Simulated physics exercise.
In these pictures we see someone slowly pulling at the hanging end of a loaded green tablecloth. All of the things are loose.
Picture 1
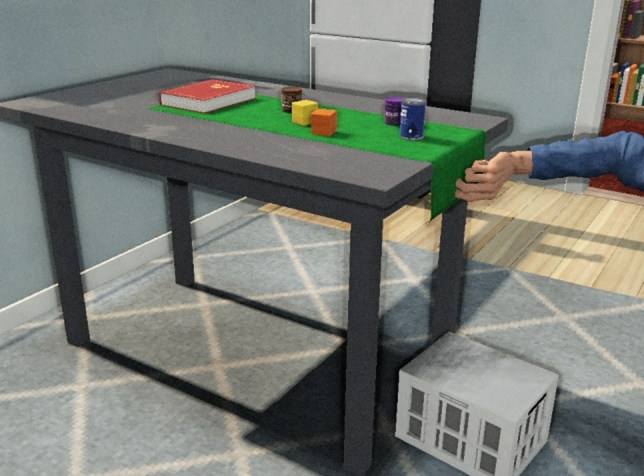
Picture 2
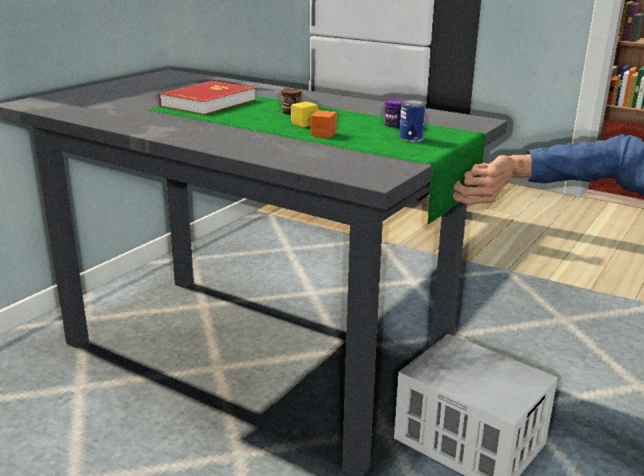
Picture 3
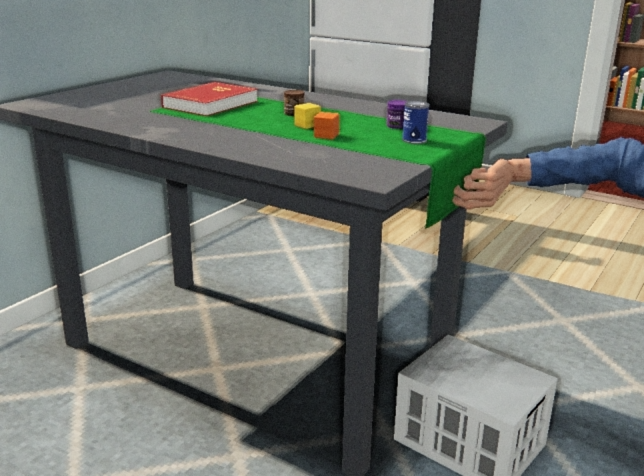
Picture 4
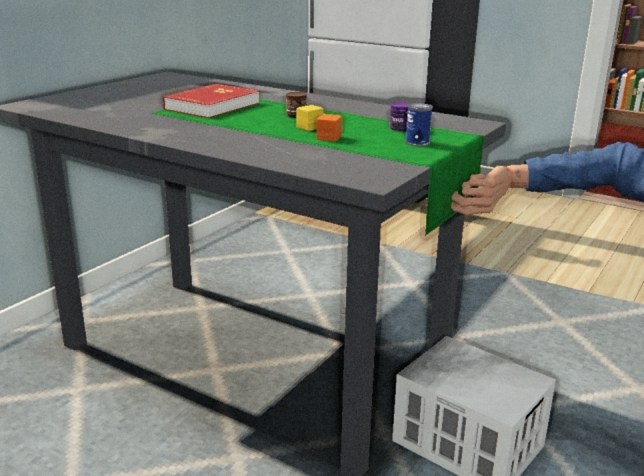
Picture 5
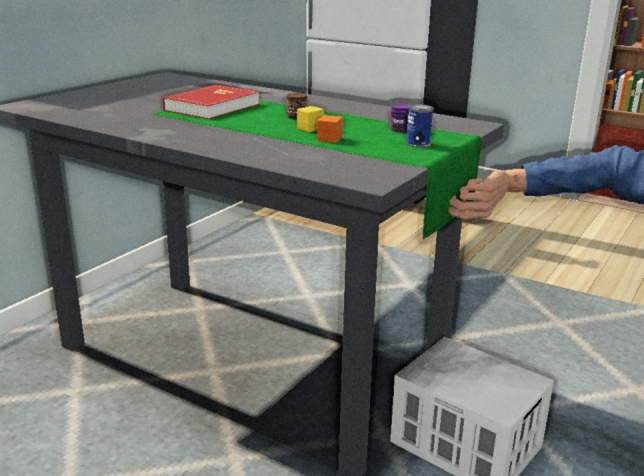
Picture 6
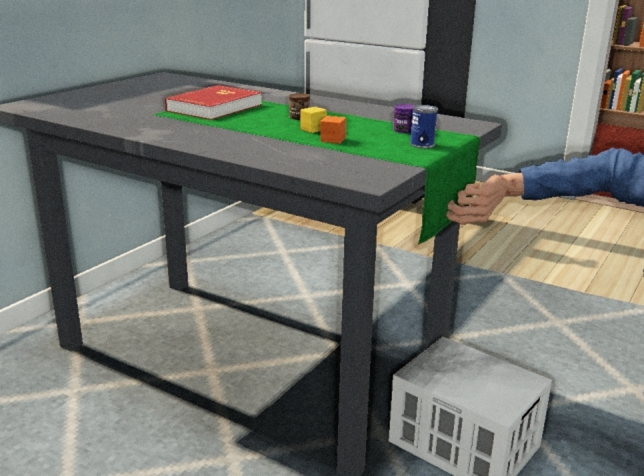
In a room with a patterned rug, a hand slowly tugged the hanging end of a green cloth downward, and the cans, pots and cubes on it crept slightly toward the table's right edge.
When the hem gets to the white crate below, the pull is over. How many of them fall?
The number that drops will be four.
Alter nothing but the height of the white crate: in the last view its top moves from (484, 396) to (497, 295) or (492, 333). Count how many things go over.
Going over the edge would be 1 and 2.
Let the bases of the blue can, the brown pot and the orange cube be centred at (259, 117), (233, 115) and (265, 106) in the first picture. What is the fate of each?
The blue can keeps its place on top; the brown pot survives; the orange cube stays on.
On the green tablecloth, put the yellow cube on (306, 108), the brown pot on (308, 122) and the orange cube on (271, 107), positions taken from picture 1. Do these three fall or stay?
As for the yellow cube, it stays where it is; the brown pot tips off; the orange cube stays where it is.
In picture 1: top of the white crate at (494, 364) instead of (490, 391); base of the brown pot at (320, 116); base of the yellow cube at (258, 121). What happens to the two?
Brown pot stays, yellow cube stays.
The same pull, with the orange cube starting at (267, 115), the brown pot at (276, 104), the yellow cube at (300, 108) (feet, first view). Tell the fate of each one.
Fate of the orange cube: It stays; fate of the brown pot: It stays; fate of the yellow cube: It stays.
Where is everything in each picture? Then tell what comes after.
Hem (429, 223); blue can (414, 100); purple pot (396, 99); orange cube (324, 112); yellow cube (305, 103); brown pot (292, 89); top of the crate (490, 391), in the first picture.
Hem (427, 225); blue can (413, 102), in the second picture.
Hem (425, 229); purple pot (399, 102), in the third picture.
Hem (425, 236); orange cube (330, 117); top of the crate (487, 396), in the fourth picture.
Hem (422, 240); yellow cube (311, 109), in the fifth picture.
Hem (418, 244); blue can (425, 108); purple pot (405, 106); orange cube (334, 119); yellow cube (314, 110); brown pot (300, 95), in the sixth picture.
A little later, hem near (446, 268); blue can gone.
Next, hem near (444, 312); blue can and purple pot gone.
Later still, hem near (442, 352); blue can, purple pot and orange cube gone.
When it is over, hem on the crate; blue can, purple pot, orange cube and yellow cube gone. The answer is four.
